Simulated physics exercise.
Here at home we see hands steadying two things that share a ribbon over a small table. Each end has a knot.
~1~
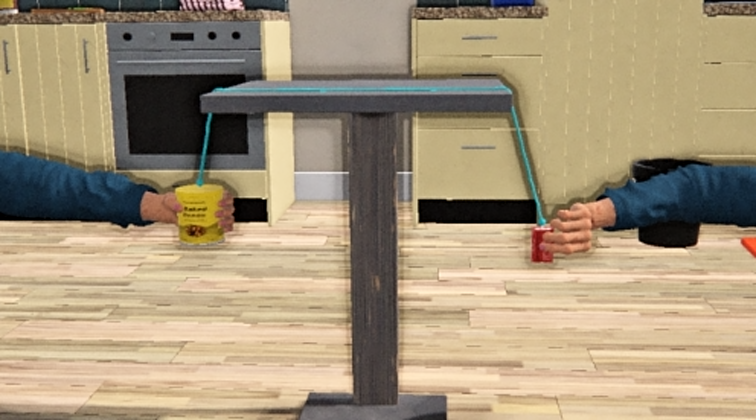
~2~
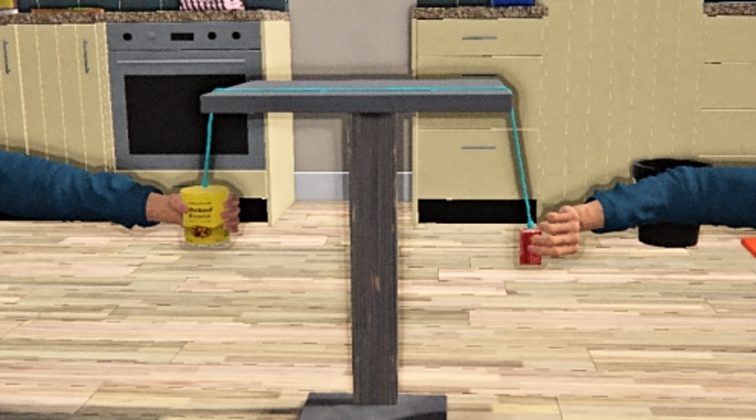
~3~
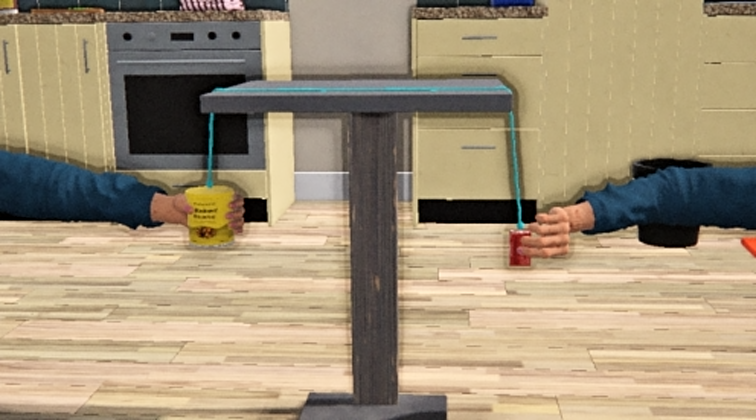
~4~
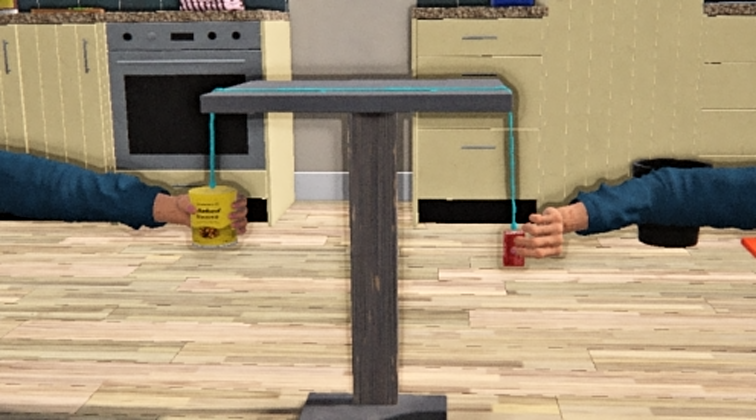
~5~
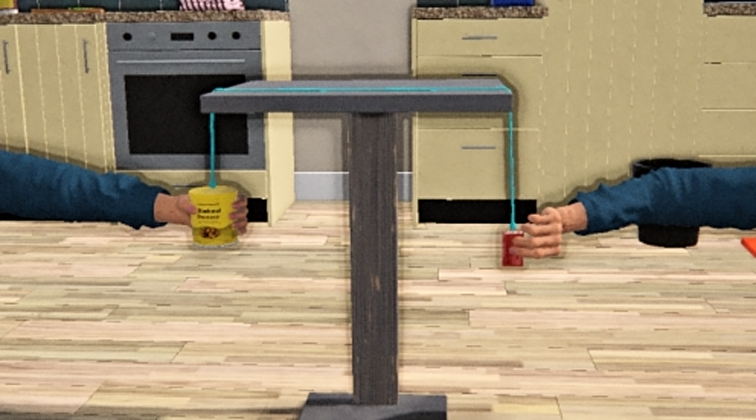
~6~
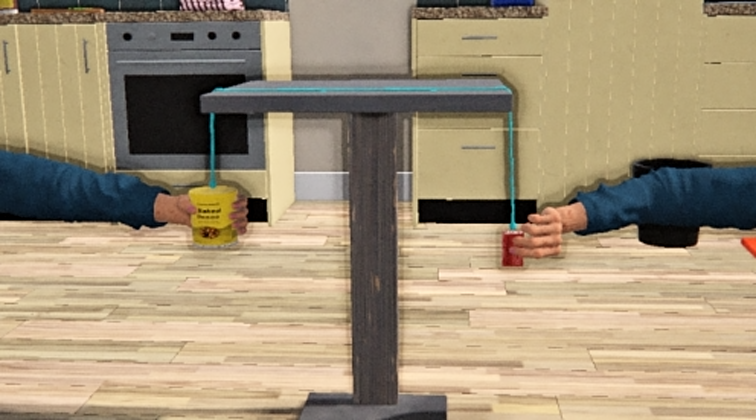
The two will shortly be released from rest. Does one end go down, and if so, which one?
You'll see it move leftward.
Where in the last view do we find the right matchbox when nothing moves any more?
Its centre point lies at (452, 369).
Then, 0.38 s on from there, left tin lower near (224, 364); right matchbox pulled up onto the top.
Then, 0.72 s on from there, left tin down on the floor; right matchbox down on the floor.
In the end, left tin down on the floor; right matchbox down on the floor near (452, 369). The ribbon goes down on the left.
